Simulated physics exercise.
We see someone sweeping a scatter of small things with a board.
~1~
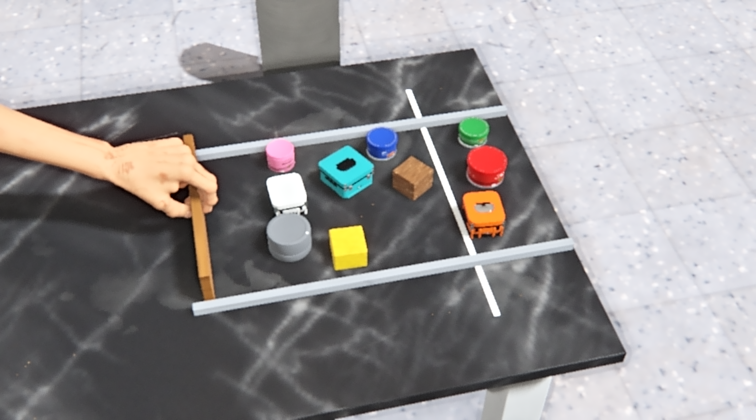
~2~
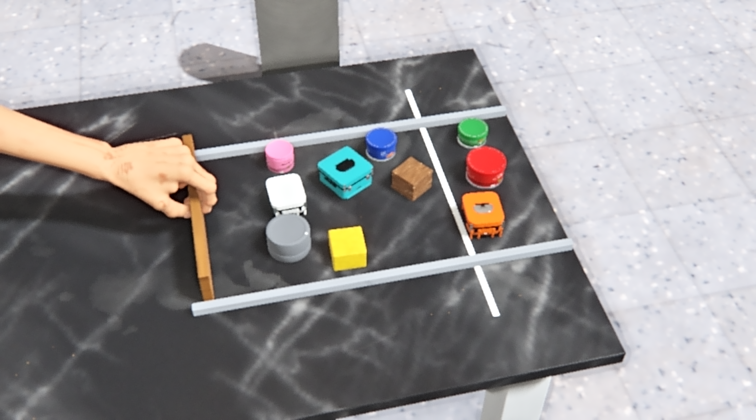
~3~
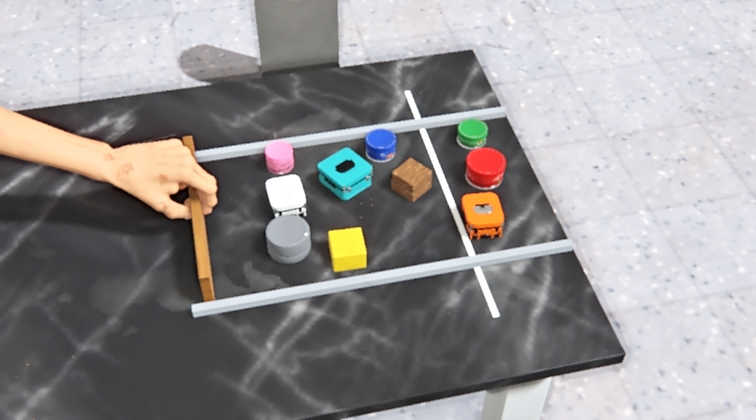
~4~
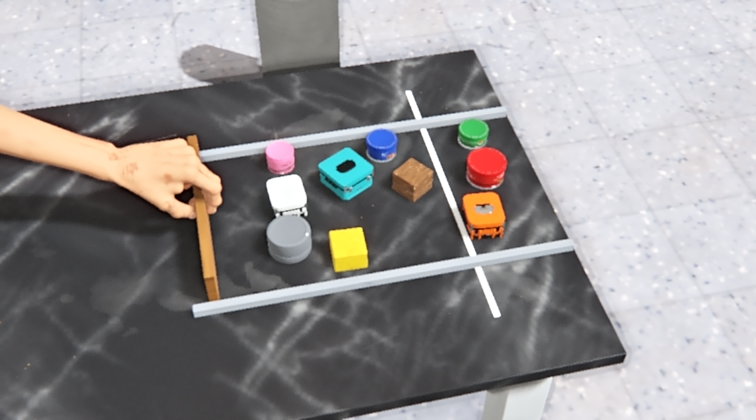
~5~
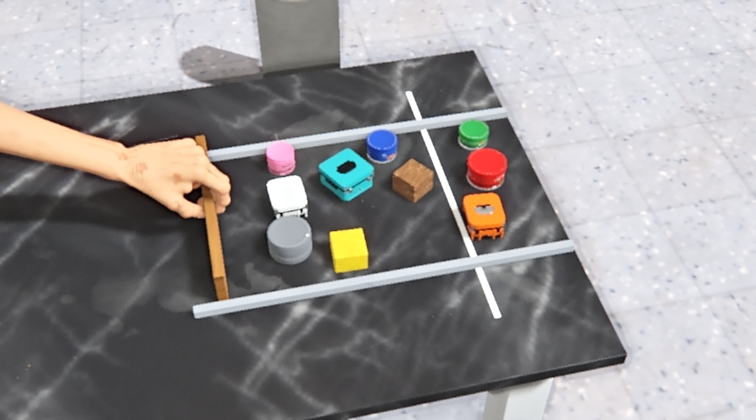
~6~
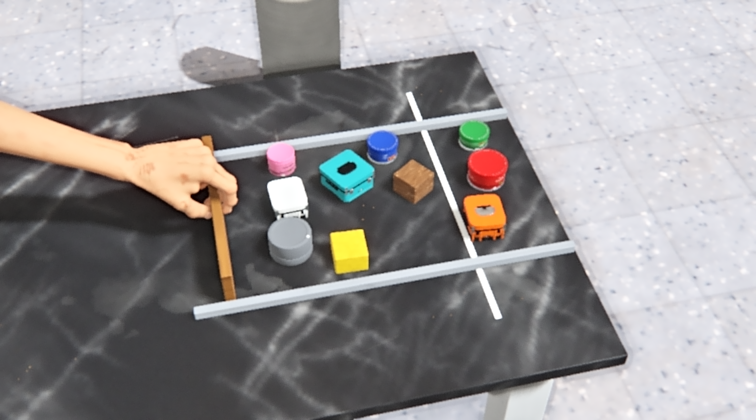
On a dark marbled tabletop, a hand holds a wooden board upright at the left of scattered small tins, cases and blocks between two pale rails, then slides it slightly right while the objects stay in place.
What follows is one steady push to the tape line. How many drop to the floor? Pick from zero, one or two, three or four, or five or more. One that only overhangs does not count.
Here the number that fall off is zero.
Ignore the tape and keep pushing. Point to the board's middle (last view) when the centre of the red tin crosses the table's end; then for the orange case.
At (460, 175) for the red tin; at (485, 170) for the orange case.
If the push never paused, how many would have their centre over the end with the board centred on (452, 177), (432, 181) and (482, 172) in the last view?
In that order 0, 0 and 2.
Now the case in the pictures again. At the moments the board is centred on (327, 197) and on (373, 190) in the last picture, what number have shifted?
6 and 7.
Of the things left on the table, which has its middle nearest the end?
It is the red tin.
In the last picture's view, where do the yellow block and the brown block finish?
About (488, 241), and the other about (497, 183).
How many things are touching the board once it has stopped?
That makes 4.
Early on, none off yet; green tin at rest near (474, 136); red tin at rest near (487, 170); orange case at rest near (484, 218).
Finally, the number that fall off is zero.
